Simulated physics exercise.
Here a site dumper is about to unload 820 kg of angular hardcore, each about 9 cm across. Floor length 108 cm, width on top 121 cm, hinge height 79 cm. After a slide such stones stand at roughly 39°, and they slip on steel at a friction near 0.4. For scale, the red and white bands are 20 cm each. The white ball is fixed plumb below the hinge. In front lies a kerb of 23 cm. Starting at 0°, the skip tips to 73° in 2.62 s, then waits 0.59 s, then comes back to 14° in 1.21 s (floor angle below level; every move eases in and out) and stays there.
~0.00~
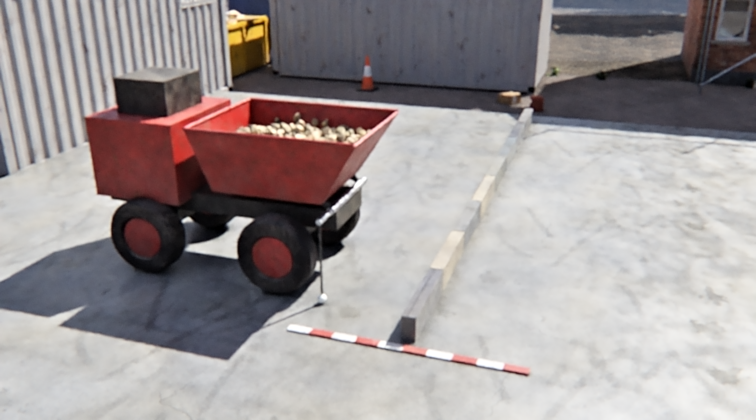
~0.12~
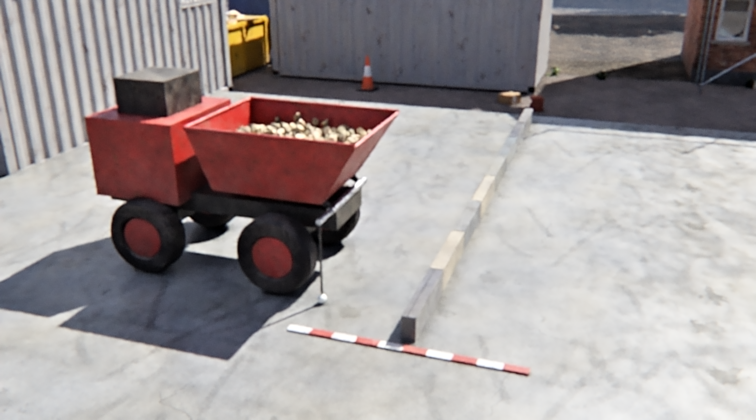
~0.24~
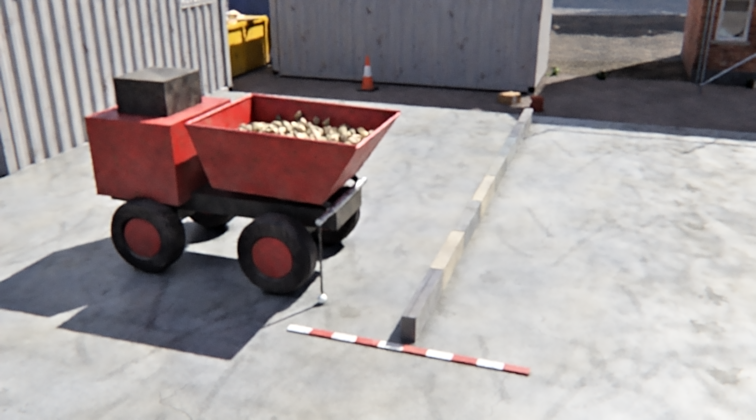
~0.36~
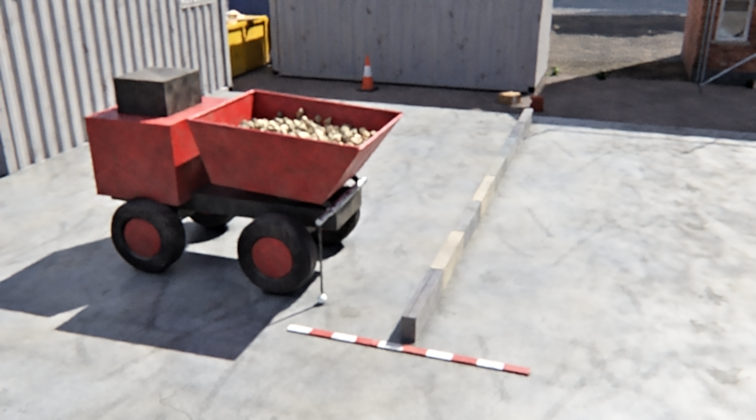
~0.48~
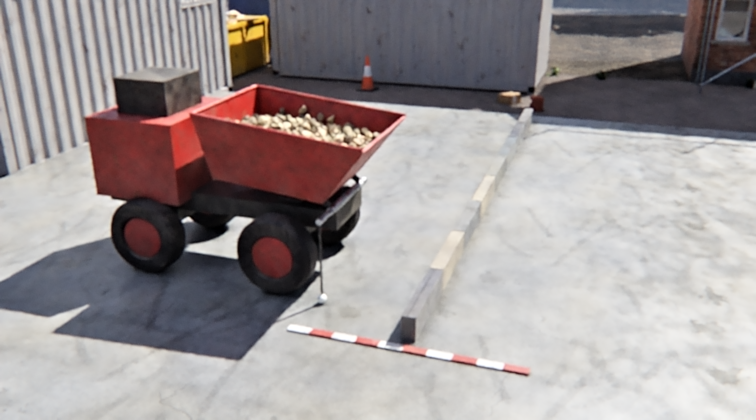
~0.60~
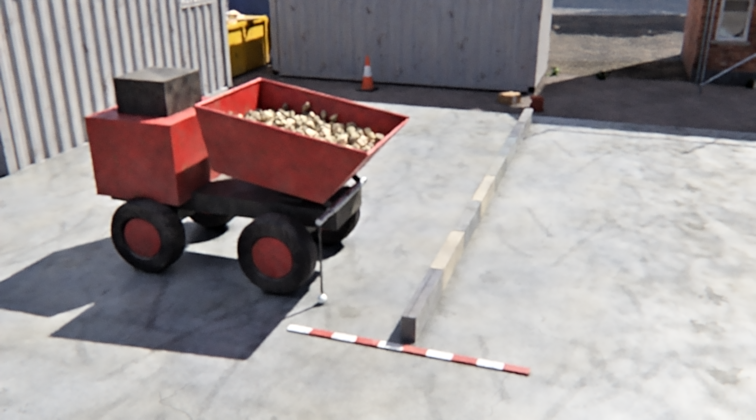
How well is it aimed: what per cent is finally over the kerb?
Some 45 per cent of it.
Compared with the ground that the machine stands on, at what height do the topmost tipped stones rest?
Some 38 cm above that level.
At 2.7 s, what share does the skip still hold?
About 85 per cent.
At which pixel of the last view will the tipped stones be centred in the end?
Their middle is at about (473, 283).
After 2.0 s the floor is at 61°; 100 % in the skip; the foremost stones are at (409, 198).
After 2.7 s the floor is at 73°; 85 % in the skip, 5 % on this side of the kerb, 9 % over the kerb; the foremost stones are at (503, 292).
After 4.9 s the floor is at 14°; 48 % in the skip, 6 % on this side of the kerb, 46 % over the kerb; the foremost stones are at (555, 303).
After 7.7 s the floor is at 14°; 48 % in the skip, 6 % on this side of the kerb, 46 % over the kerb; the foremost stones are at (555, 303).
